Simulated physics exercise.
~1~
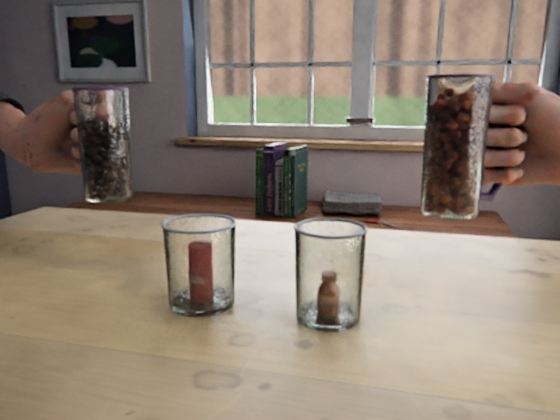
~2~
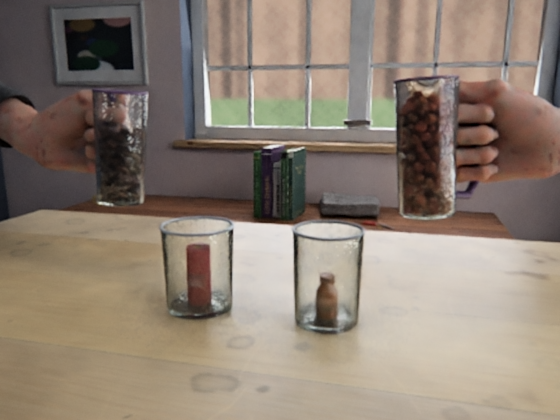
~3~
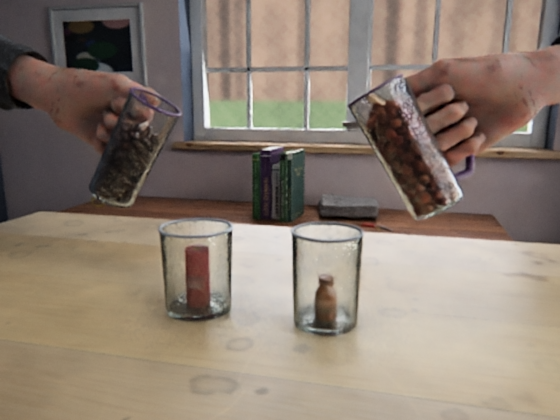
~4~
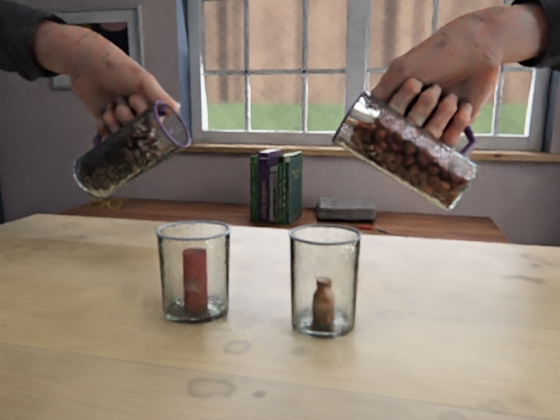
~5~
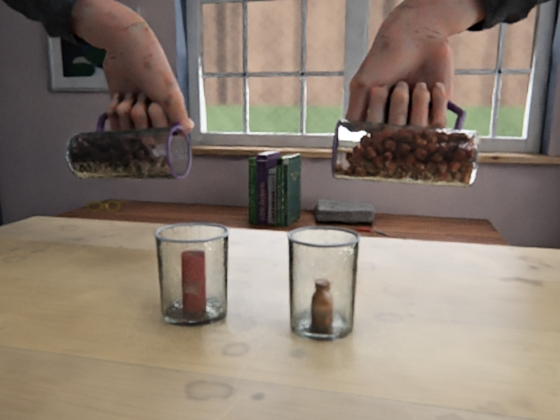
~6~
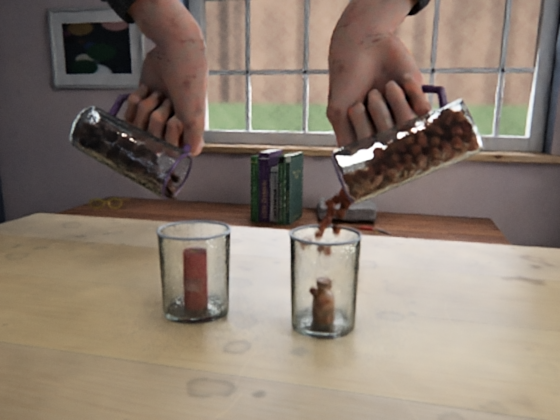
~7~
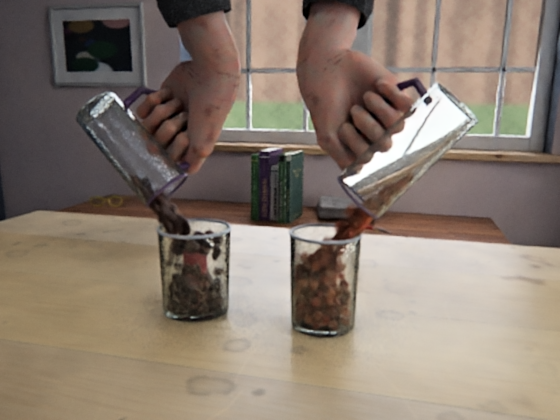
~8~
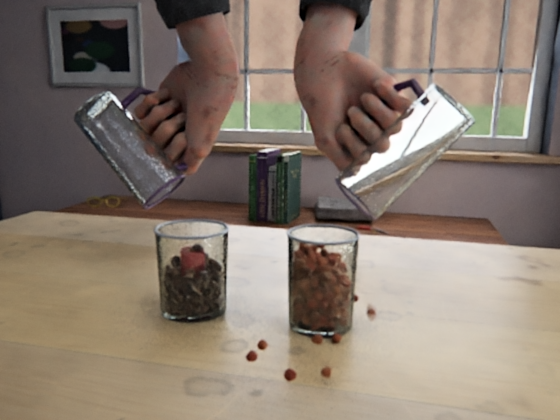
Two hands bring cups of dark and reddish-brown pieces inward and tip them over two glasses, each holding a small upright object. The pieces pour in, leaving the left red object partly showing and the right bottle-shaped one covered, with several reddish-brown pieces scattered on the table.
